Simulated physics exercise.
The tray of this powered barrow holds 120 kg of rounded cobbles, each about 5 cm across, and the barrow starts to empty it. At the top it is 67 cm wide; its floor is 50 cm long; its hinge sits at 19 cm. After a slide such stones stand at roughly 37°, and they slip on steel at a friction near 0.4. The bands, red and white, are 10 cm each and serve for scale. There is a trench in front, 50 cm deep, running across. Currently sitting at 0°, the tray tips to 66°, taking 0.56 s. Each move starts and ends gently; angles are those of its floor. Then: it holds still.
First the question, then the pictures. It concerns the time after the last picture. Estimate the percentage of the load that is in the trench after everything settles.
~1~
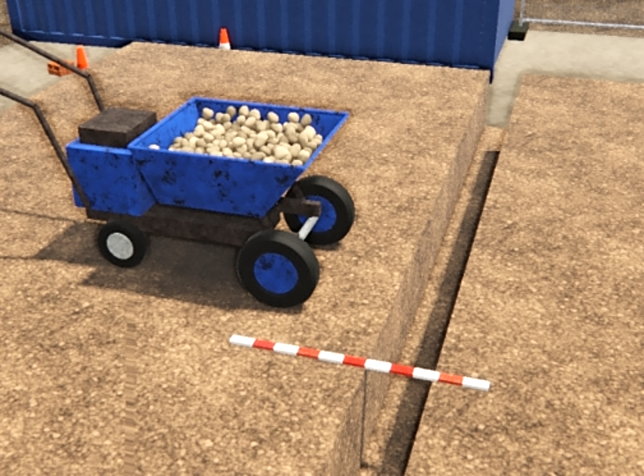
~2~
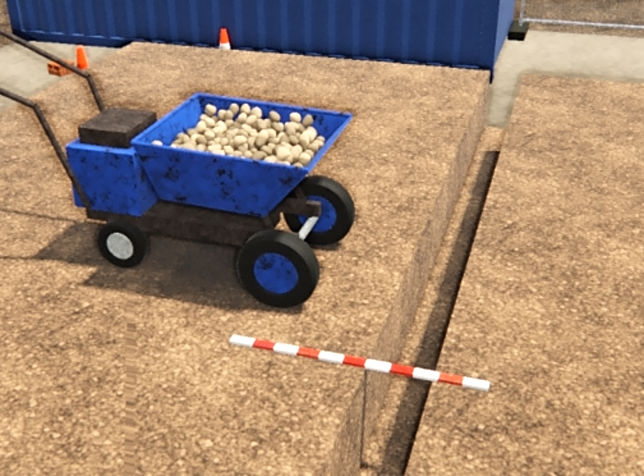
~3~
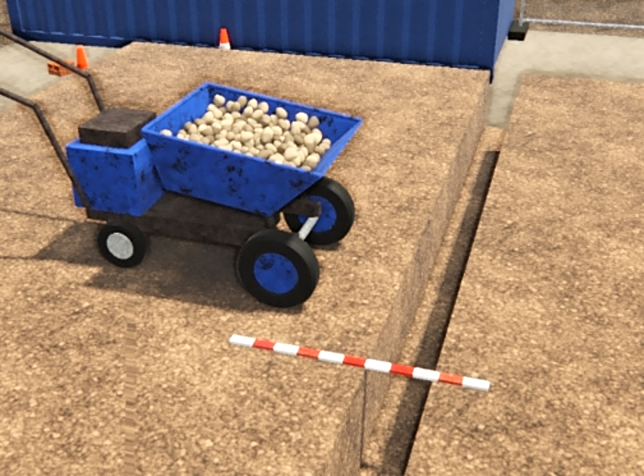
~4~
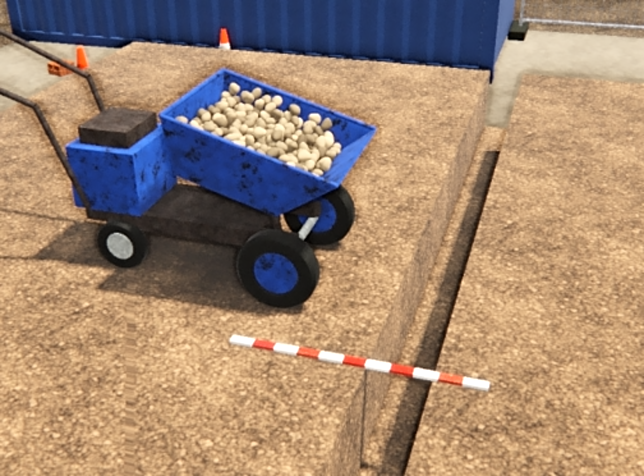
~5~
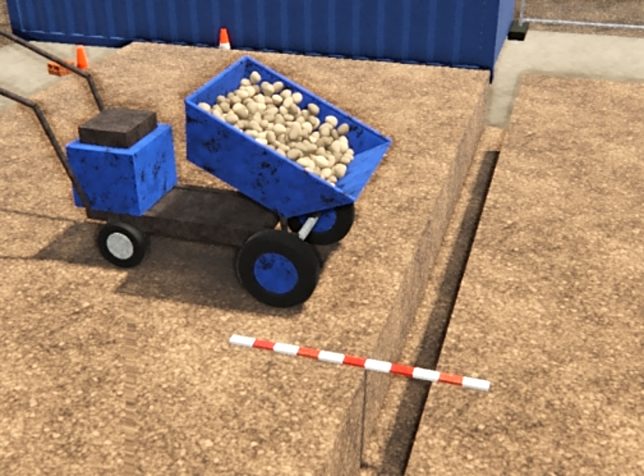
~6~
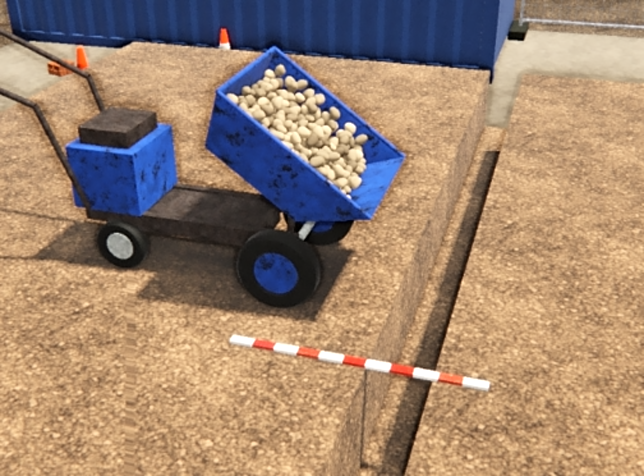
Roughly 45 per cent of the load.
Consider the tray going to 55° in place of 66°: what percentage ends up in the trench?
Then roughly 30 percent.
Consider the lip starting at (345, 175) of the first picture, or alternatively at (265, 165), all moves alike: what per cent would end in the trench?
The first start gives about 15 per cent, the second about 75.
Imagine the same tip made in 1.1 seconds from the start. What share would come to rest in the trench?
In that case, around 70%.
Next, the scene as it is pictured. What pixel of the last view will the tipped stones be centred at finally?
Their centre sits close to (475, 298).
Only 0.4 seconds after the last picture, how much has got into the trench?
About 15 per cent by then.
Then, 0.1 s after the last picture the floor is at 56°, 100 % in the tray; the foremost stones are at (374, 216).
Then, 0.4 s after the last picture the floor is at 66°, 81 % in the tray, 14 % in the trench, 4 % past the trench; the foremost stones are at (472, 272).
Then, 0.7 s after the last picture the floor is at 66°, 23 % in the tray, 23 % in the trench, 54 % past the trench; the foremost stones are past the picture's edge.
Then, 2.7 s after the last picture the floor is at 66°, 0 % in the tray, 45 % in the trench, 55 % past the trench; the foremost stones are past the picture's edge.
